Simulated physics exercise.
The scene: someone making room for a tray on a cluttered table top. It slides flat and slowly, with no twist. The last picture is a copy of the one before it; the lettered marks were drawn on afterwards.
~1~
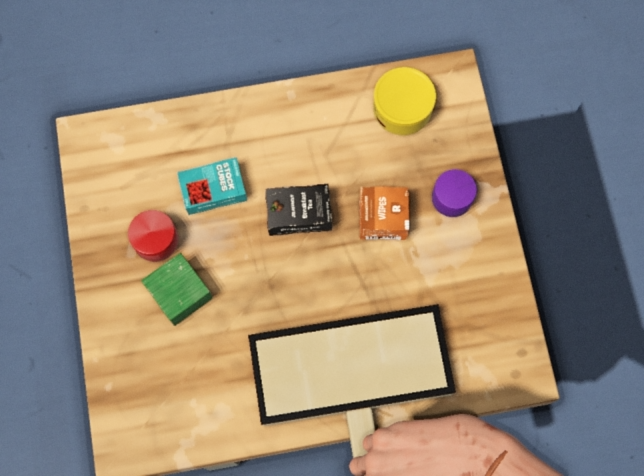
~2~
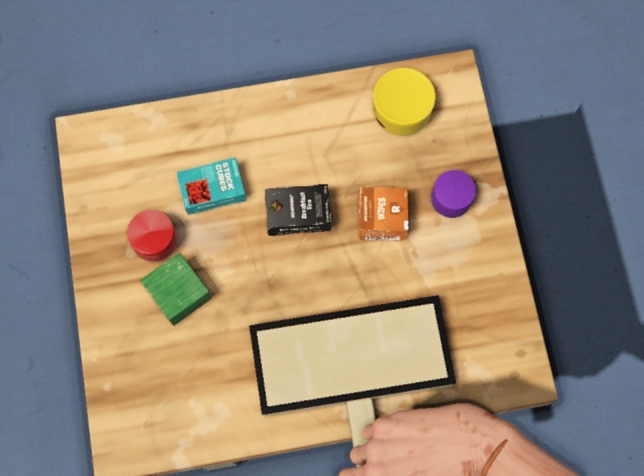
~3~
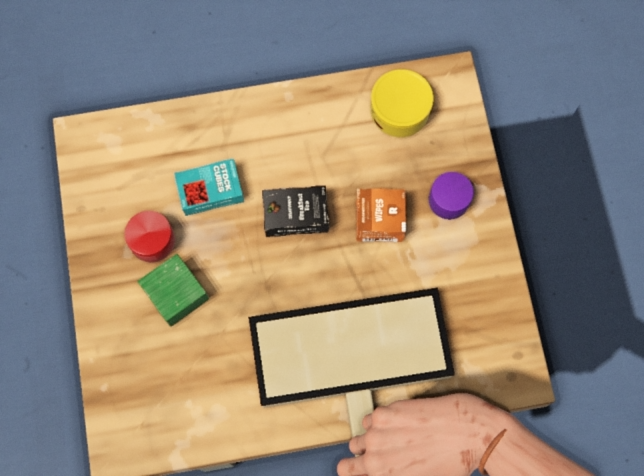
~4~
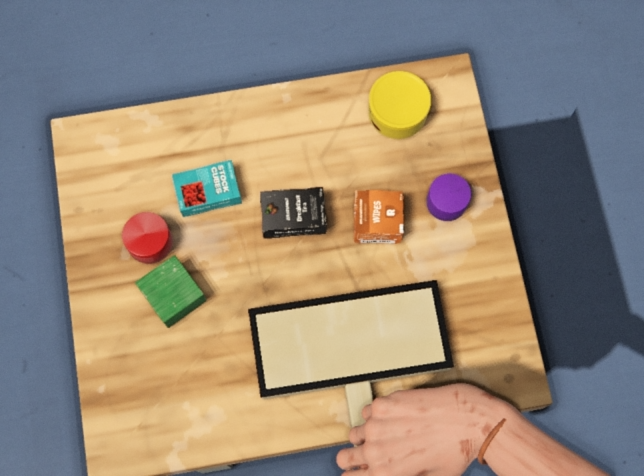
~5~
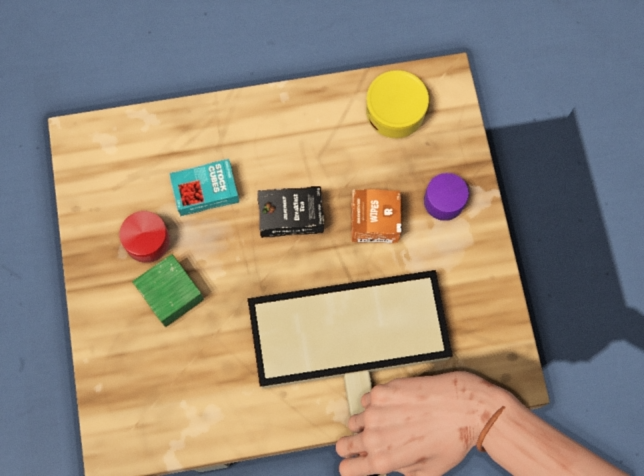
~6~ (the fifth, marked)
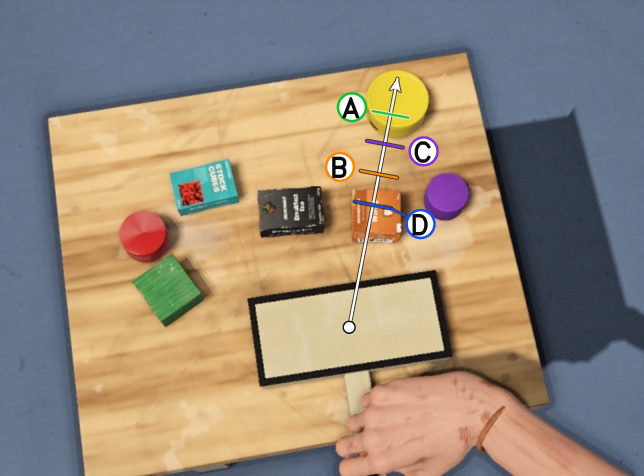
Framed cream tray, pushed by a hand, sliding slowly up a wooden table top toward a black packet and an orange box.
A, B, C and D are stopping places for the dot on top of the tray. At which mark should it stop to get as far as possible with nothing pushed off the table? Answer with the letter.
At B, and not beyond.
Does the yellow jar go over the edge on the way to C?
By then, yes.
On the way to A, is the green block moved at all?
No.
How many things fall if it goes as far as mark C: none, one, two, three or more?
One.
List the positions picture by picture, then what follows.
Purple tin (453, 194); red tin (153, 236); orange box (384, 213), in the first frame.
Tray (352, 354); green block (177, 289), in the second frame.
Tray (351, 346); black packet (296, 211), in the third frame.
Tray (350, 337); purple tin (448, 198), in the fourth frame.
Tray (349, 327); orange box (376, 216); green block (169, 291); yellow jar (396, 105), in the fifth frame.
On the marked copy, A at (391, 114); B at (379, 175); C at (385, 144); D at (373, 205); the arrow from (349, 327) to (397, 79); the white dot at (349, 327).
Taking B. A third of the way, tray (360, 271); orange box (375, 203); yellow jar (396, 105).
Two thirds of the way, tray (371, 217); purple tin (447, 144); yellow jar (397, 99).
When it is over, tray (379, 178); yellow jar (398, 63); purple tin (444, 108); nothing has fallen.
As for the rest, A drops the orange box and yellow jar; C drops the yellow jar; D is safe but short.
